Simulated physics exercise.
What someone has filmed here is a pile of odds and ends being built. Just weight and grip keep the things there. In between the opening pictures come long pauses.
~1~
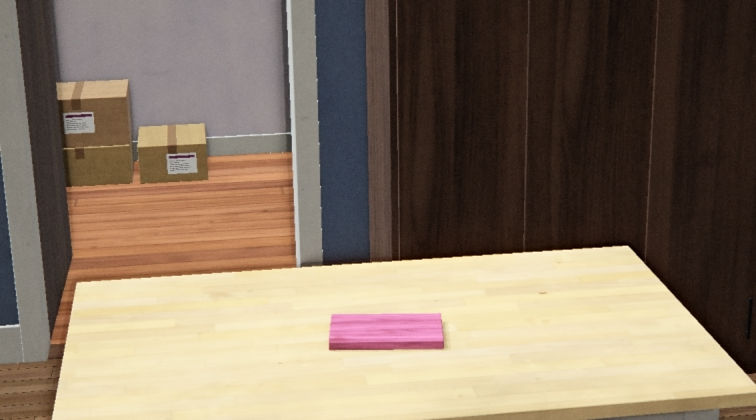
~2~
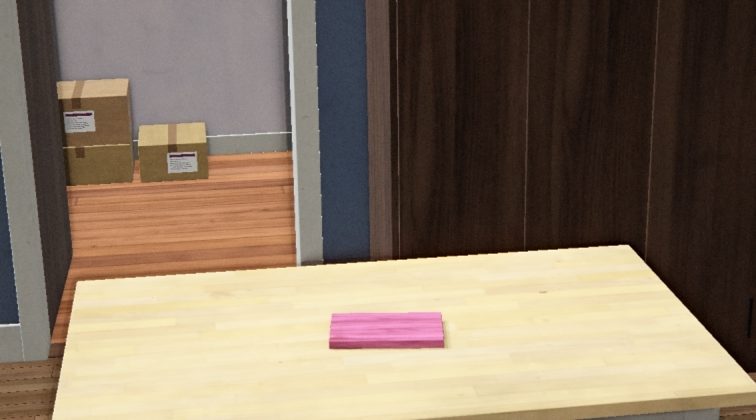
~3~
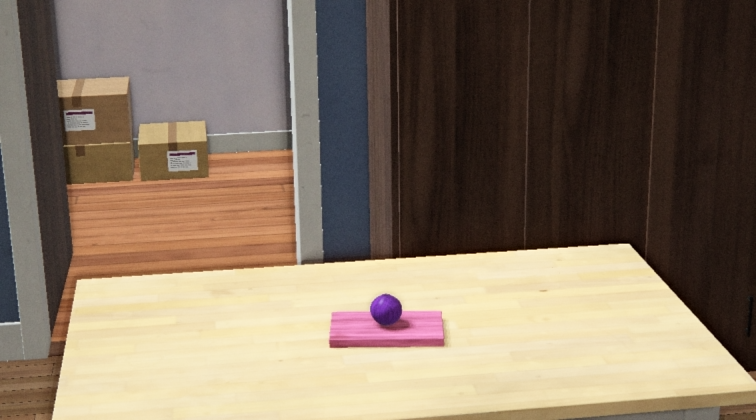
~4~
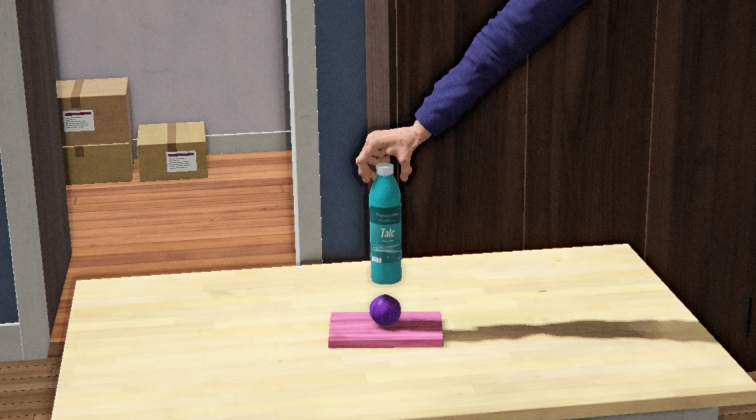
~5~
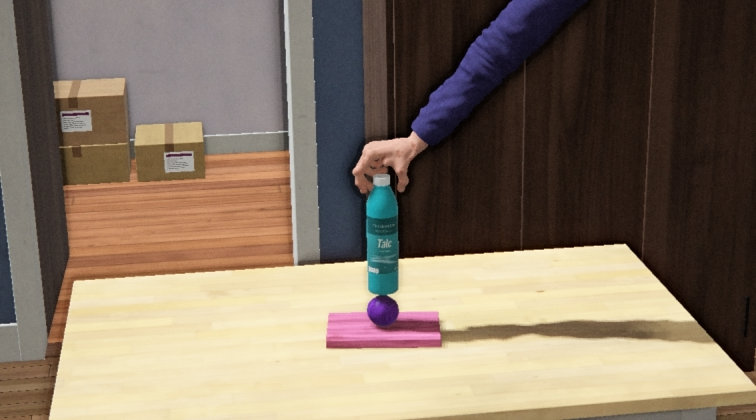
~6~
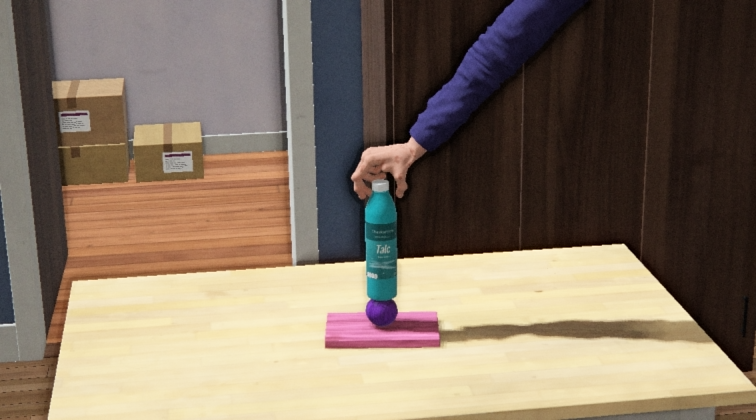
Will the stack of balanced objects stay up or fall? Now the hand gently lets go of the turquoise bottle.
It is going to shed something.
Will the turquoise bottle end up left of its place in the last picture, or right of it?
It shifts to the viewer's right.
Then, 0.80 s later than the last frame, turquoise bottle tilted by 36° near (416, 245).
Then, 1.00 s later than the last frame, turquoise bottle now fallen.
Then, 1.10 s later than the last frame, things are still on the move.
Then, 2.50 s later than the last frame, as before.
When it is over, fallen, turquoise bottle; the other 2 as before. The pile gives way.
